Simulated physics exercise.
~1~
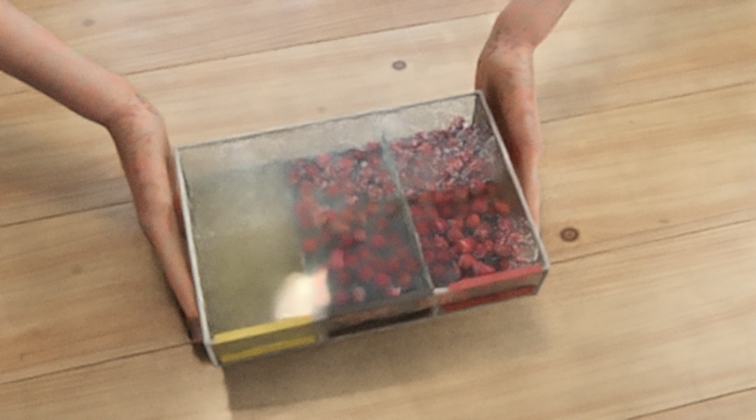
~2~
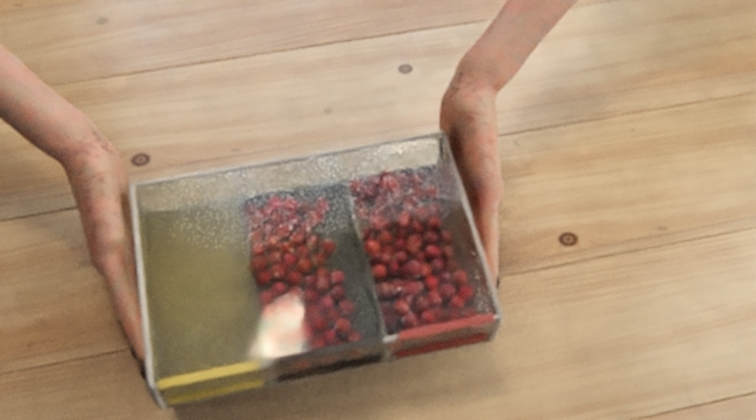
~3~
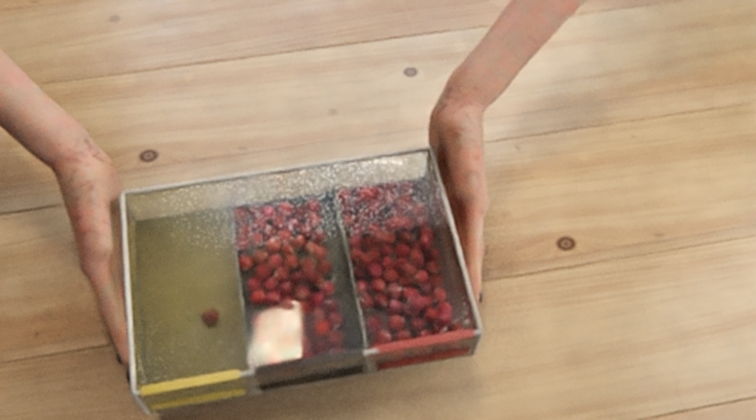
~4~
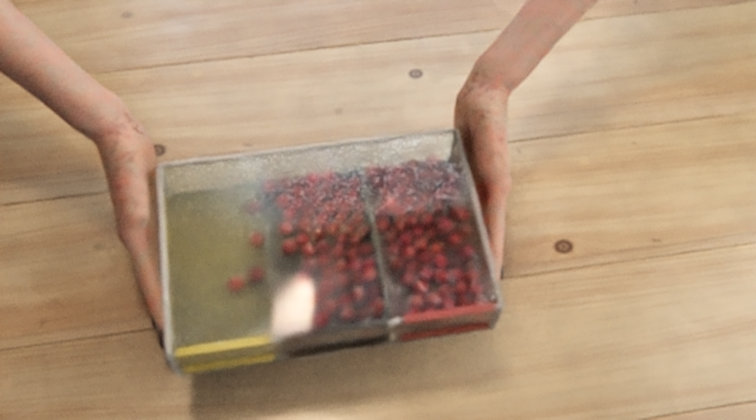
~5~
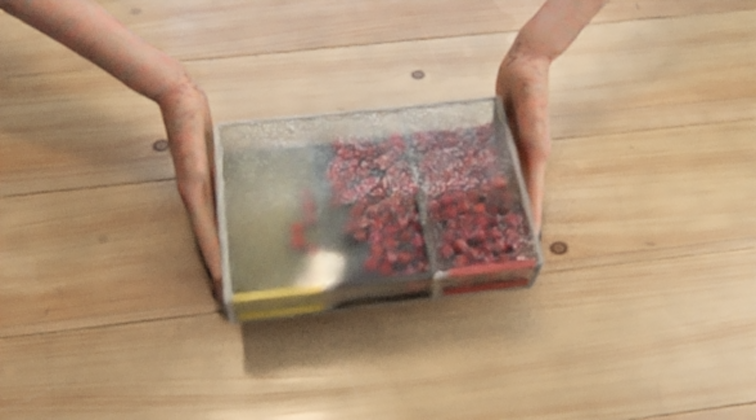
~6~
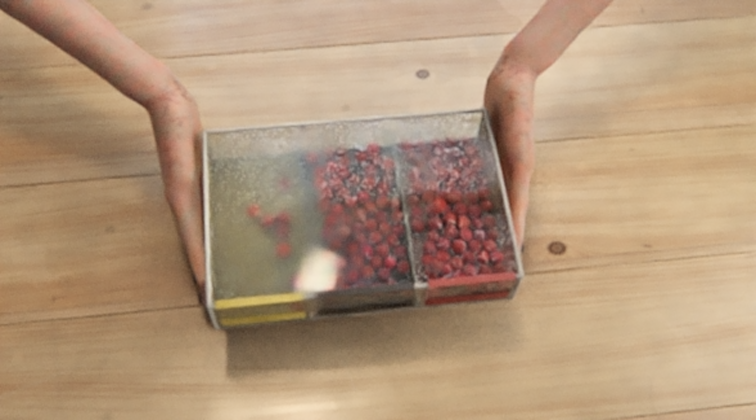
On a wooden table, two hands shook a clear-lidded box of red berries back and forth, and a few berries slipped from the middle section into the empty yellow one at left, while most stayed in the black and red sections.
